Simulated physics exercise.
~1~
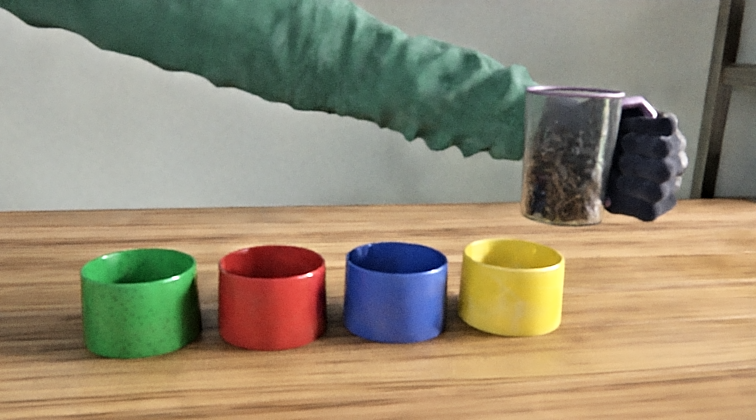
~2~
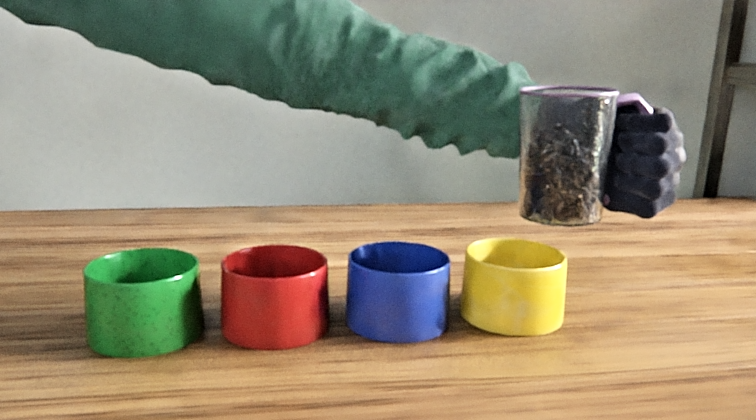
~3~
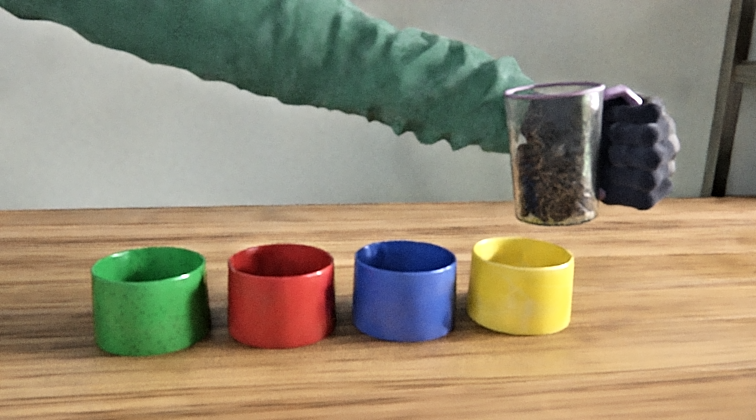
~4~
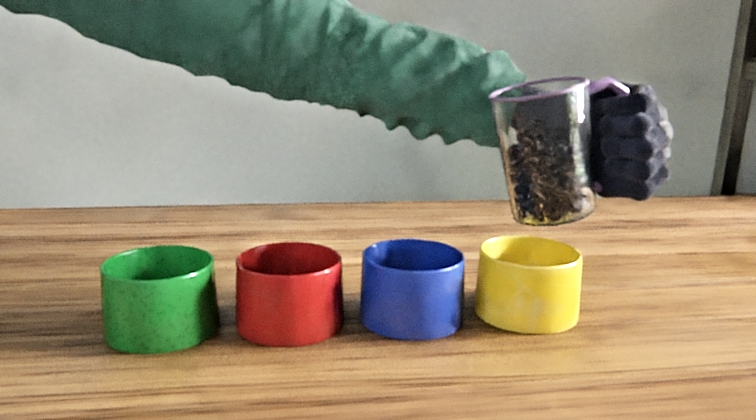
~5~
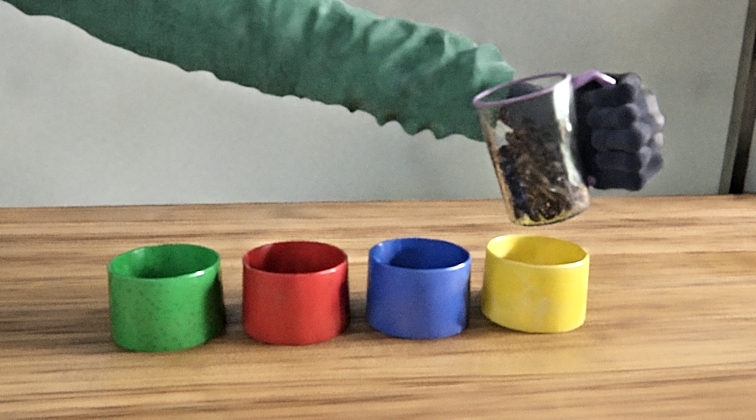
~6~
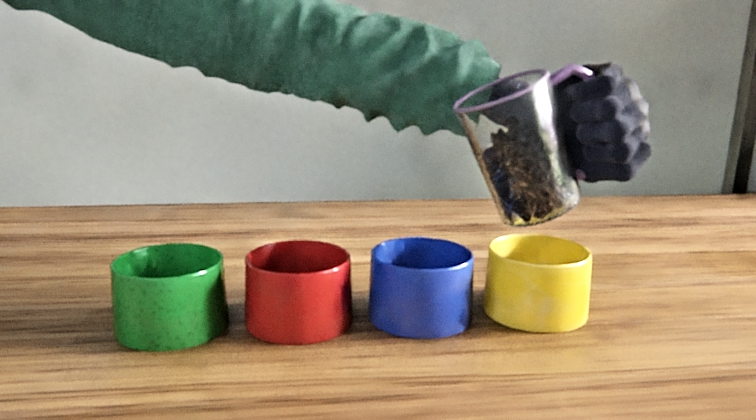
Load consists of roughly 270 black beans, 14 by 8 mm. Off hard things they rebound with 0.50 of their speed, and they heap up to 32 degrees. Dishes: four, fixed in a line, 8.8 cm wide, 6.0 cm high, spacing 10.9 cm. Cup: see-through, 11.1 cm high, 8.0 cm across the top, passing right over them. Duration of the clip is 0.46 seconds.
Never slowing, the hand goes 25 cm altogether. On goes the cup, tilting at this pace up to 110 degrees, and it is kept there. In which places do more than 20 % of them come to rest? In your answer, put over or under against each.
Red - under; blue - under; green - over; yellow - under; counter - over.
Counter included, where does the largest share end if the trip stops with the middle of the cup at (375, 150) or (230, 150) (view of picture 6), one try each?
Try 1 - red; try 2 - green.
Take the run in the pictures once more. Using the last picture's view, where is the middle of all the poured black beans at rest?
(227, 314) or so.
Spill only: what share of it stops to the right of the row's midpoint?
Estimated share comes to about 0 per cent.
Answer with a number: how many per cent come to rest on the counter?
70 per cent.
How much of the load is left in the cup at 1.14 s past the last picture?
Roughly 100 per cent, give or take.
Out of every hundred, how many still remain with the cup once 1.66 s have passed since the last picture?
Approx. 55 % - an estimate.
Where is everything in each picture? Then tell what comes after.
In the first picture, cup at (567, 155), tilt 0 degrees, lip at (531, 91), moved 0.0 cm; middle of the pieces at (570, 176); yellow dish at (513, 254); blue dish at (397, 258); red dish at (273, 262); green dish at (140, 266).
In the second picture, cup at (564, 154), tilt 2 degrees, lip at (524, 92), moved 0.6 cm; middle of the pieces at (567, 175).
In the third picture, cup at (555, 153), tilt 7 degrees, lip at (508, 96), moved 2.1 cm; middle of the pieces at (560, 174).
In the fourth picture, cup at (546, 152), tilt 13 degrees, lip at (493, 99), moved 3.7 cm; middle of the pieces at (553, 171).
In the fifth picture, cup at (535, 150), tilt 18 degrees, lip at (476, 104), moved 5.3 cm; middle of the pieces at (545, 169).
In the sixth picture, cup at (521, 150), tilt 24 degrees, lip at (457, 110), moved 6.8 cm; middle of the pieces at (532, 168); yellow dish at (540, 250); blue dish at (422, 253); red dish at (298, 257); green dish at (168, 261).
Then, 0.68 s after the last picture, tilt 64 degrees; cup holds 100 %.
Then, 1.14 s after the last picture, tilt 91 degrees; cup holds 100 %.
Then, 1.66 s after the last picture, tilt 110 degrees; cup holds 55 %, green 15 %.
In the end, red 0 %, blue 0 %, green 30 %, yellow 0 %, counter 70 %.
